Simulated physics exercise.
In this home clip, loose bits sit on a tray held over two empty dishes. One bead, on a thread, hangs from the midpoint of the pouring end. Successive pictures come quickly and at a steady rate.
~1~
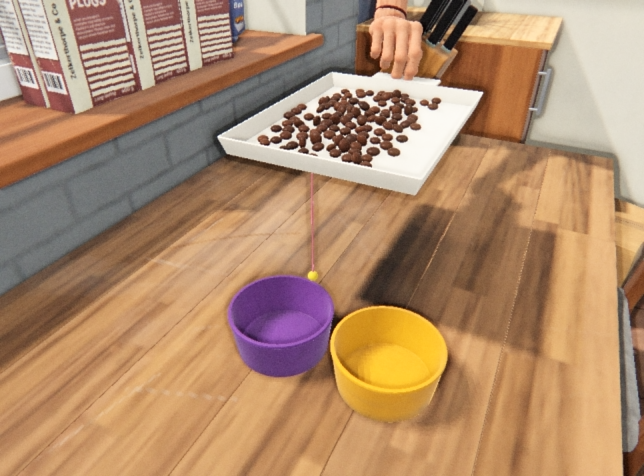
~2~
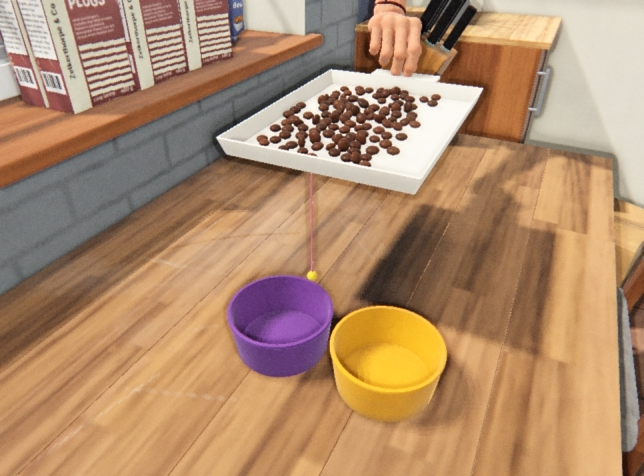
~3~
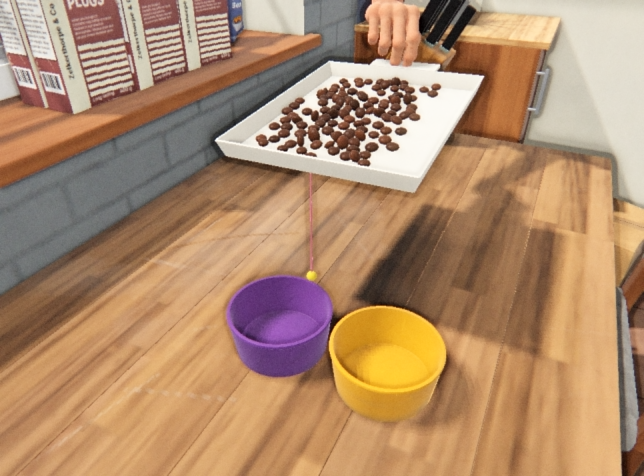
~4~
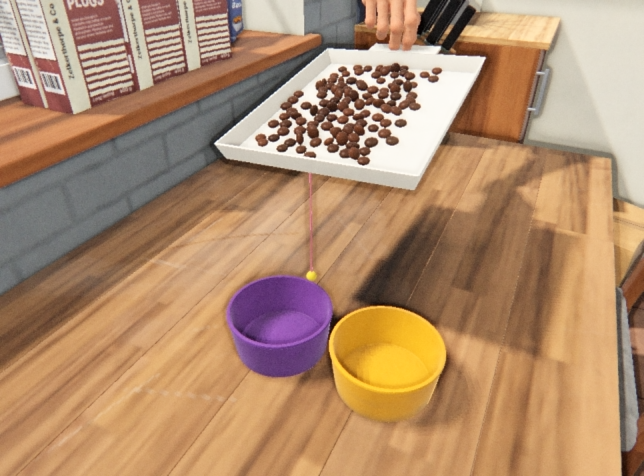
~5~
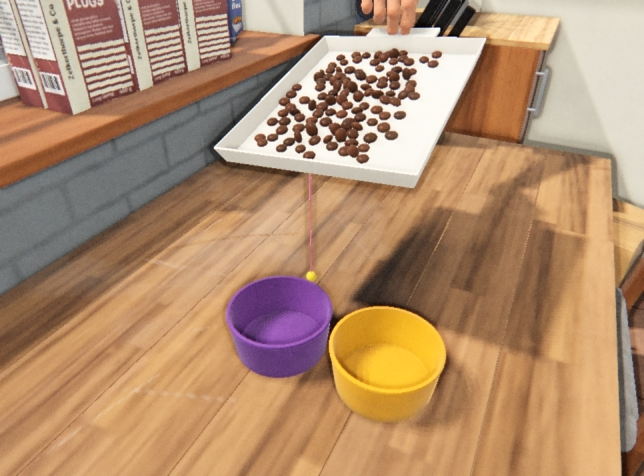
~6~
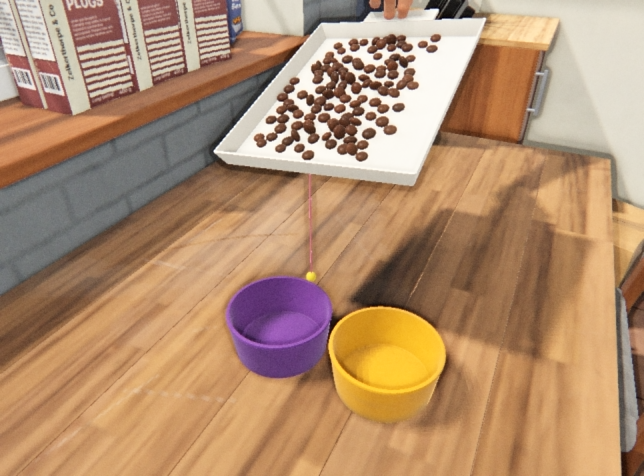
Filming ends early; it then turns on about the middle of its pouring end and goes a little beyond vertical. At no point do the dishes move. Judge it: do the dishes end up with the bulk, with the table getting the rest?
No, the bulk goes on the table.
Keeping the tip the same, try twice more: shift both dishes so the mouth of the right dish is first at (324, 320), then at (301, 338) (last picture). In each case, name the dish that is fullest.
First try, the dish to the left; second try, the dish to the left.
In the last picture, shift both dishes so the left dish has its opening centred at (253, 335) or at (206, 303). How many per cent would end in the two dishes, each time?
About 10 and 60 per cent.
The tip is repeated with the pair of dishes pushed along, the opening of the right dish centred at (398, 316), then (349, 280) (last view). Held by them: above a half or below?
The first place gets a lesser share, the second a lesser share.
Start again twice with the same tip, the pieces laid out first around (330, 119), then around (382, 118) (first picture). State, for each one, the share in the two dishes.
Near 40 per cent and near 40 per cent.
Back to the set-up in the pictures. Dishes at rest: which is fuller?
It's the one placed left that wins here.
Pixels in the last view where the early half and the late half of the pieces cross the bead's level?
The opening half passes (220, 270), the closing half (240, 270).
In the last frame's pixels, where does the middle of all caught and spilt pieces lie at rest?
Near pixel (228, 322).
Soon, tray tipped steeply; nearly all on the tray; a stray few in the air.
A while on, tray tipped past a quarter turn; a small part on the tray; about a quarter in the left dish; about half outside both; a small part in the air.
Towards the end, tray tipped past a quarter turn; about a third in the left dish; about two thirds outside both.
Finally, tray tipped past a quarter turn; none in the right dish; about a third in the left dish; about two thirds outside both.
